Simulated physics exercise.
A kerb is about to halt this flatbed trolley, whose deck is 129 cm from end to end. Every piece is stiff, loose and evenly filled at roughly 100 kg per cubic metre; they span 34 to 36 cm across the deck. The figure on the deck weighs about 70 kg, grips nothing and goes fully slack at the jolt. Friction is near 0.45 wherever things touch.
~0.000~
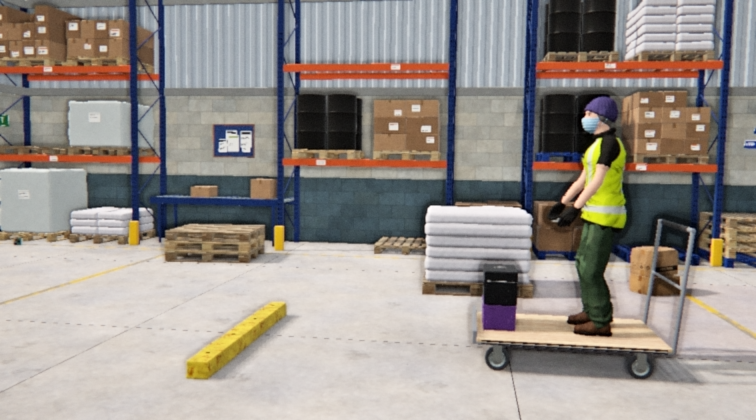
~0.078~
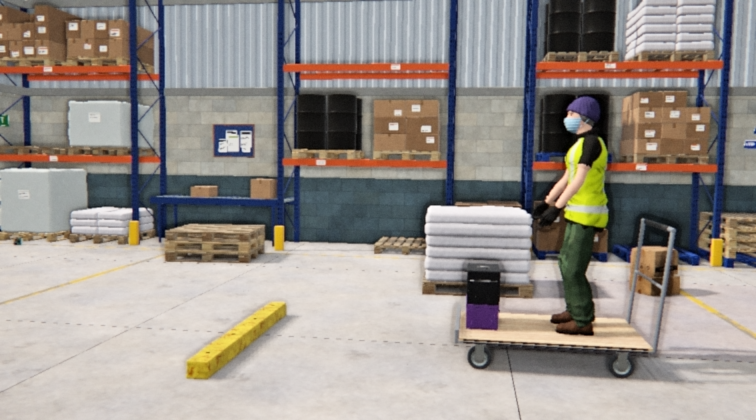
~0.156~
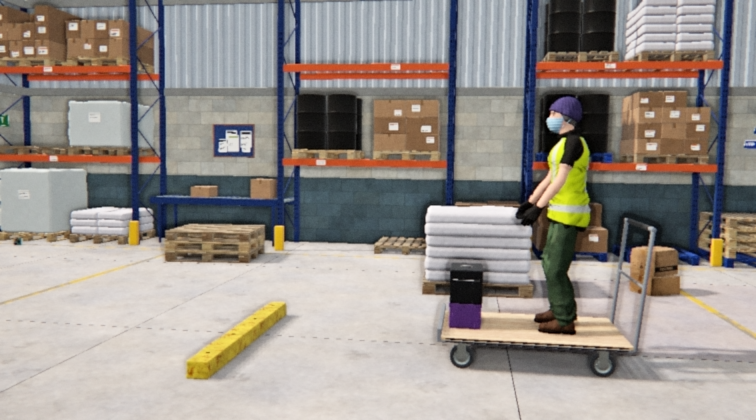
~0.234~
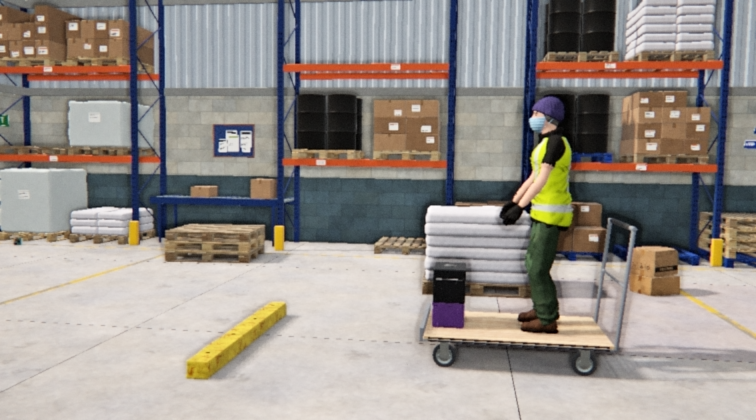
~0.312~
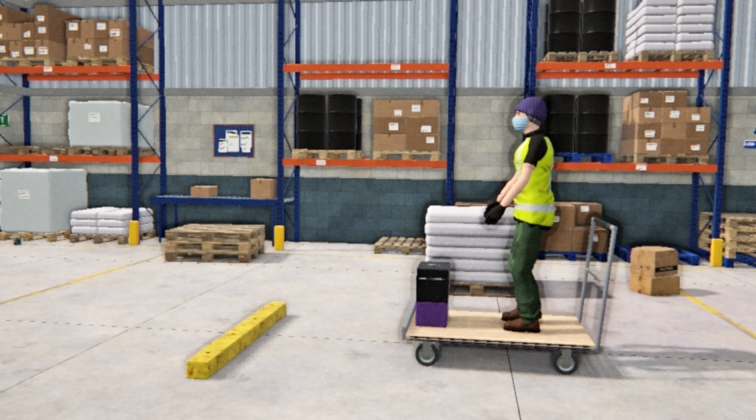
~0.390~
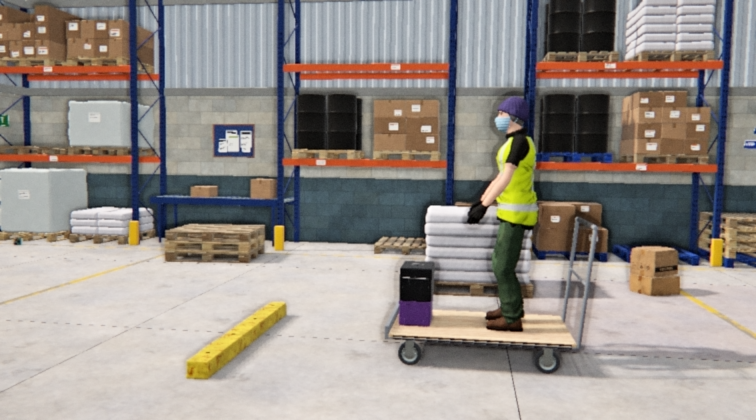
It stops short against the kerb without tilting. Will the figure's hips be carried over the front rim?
The figure's hips stay over the deck at this speed.
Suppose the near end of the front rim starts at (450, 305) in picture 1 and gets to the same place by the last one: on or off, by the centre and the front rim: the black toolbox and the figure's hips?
Then black off, hips on.
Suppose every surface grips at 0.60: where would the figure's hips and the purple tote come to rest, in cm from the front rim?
In that case hips 20 behind, purple 20 behind.
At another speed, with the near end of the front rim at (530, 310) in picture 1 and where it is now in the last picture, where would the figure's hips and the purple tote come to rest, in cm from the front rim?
Then hips 80 past, purple 20 behind.
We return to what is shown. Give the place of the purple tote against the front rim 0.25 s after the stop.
Some 15 cm behind it.
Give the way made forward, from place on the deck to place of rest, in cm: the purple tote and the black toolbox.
About: Purple 5, black 50.
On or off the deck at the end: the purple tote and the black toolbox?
In the end: Purple on, black off.
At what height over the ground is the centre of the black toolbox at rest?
Roughly 10 cm above it.
Impact comes at 1.14 s.
After 1.69 s the figure's hips are 39 cm behind the rim, near (292, 261) in the last picture's view.
After 2.14 s the figure's hips are 25 cm behind the rim, near (275, 273) in the last picture's view.
At rest, 4.4 s, past the rim, black toolbox; behind it, purple tote and the figure's hips.
